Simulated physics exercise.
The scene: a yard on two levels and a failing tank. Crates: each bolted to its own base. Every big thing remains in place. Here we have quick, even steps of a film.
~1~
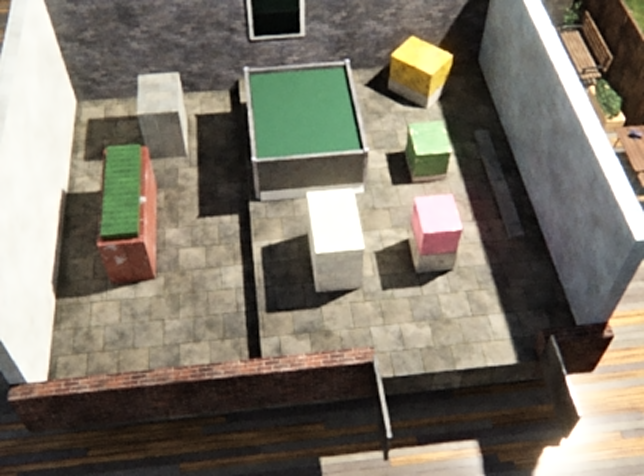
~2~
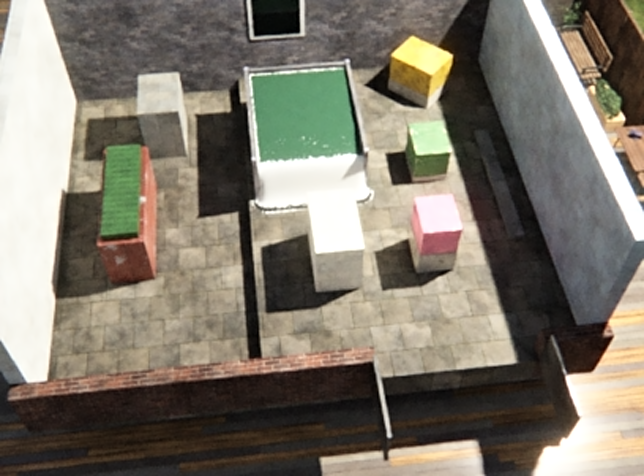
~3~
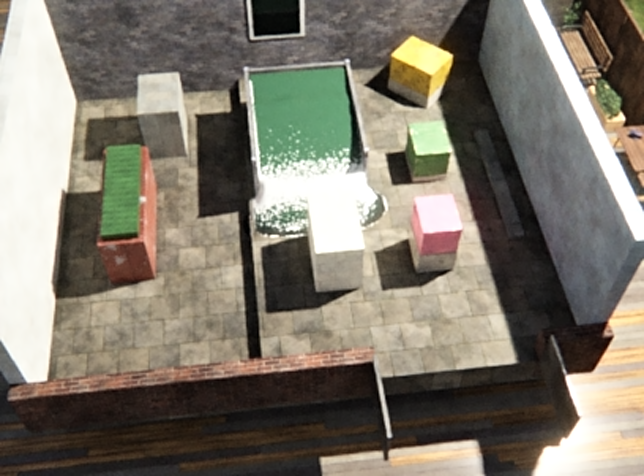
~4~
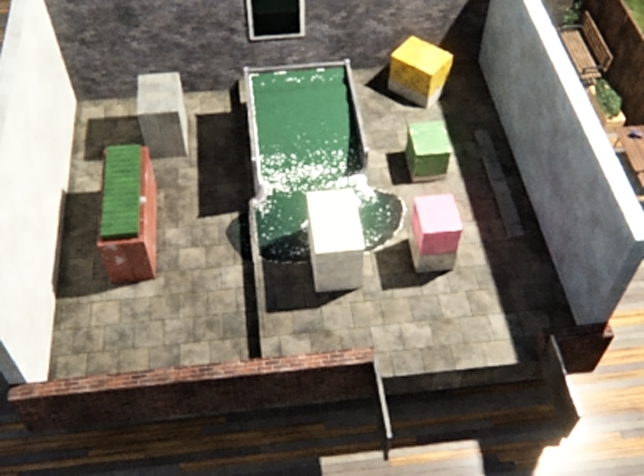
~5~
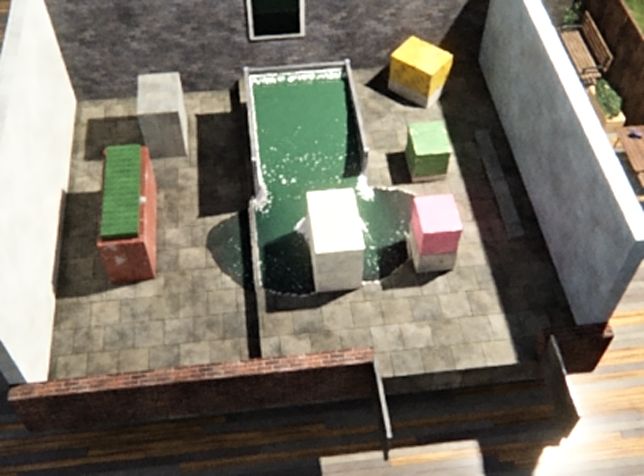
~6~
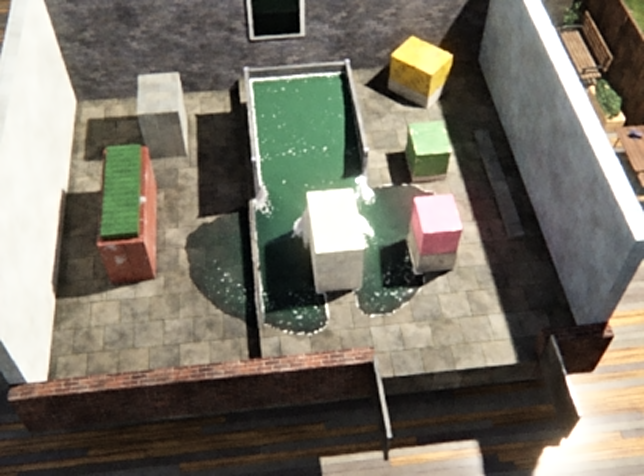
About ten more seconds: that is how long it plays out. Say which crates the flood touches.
As I see it, green crate: Safe, pink crate: Safe, yellow crate: Safe.
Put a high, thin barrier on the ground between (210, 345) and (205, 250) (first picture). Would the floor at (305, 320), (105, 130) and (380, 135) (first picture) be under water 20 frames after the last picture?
One by one: Soaked, spared, spared.
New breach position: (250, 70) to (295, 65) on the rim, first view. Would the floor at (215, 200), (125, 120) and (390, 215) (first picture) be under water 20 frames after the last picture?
Sodden, then sodden, then spared.
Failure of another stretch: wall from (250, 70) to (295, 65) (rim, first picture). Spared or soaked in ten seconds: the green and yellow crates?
As I see it, green is doused and yellow is doused.
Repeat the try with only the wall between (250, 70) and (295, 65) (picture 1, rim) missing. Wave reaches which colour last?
The pink one.
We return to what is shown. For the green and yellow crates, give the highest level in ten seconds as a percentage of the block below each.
In order: 40% and 40%.
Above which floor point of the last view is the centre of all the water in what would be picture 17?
About (300, 233).
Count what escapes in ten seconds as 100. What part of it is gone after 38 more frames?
That comes to 75 per cent, as I work it out.
A moment on, water covers 35 % of the floor; the green crate water round its plinth, the pink crate water round its plinth, the yellow crate not reached.
Next, water covers 45 % of the floor; the green crate water round its plinth, the pink crate water round its plinth, the yellow crate not reached.
Then, water covers 60 % of the floor; the green crate water round its plinth, the pink crate water round its plinth, the yellow crate water round its plinth.
Later, water covers 85 % of the floor; the green crate water round its plinth, the pink crate water round its plinth, the yellow crate water round its plinth.
In the end, water covers 100 % of the floor; the green crate stayed above the water, the pink crate stayed above the water, the yellow crate stayed above the water.
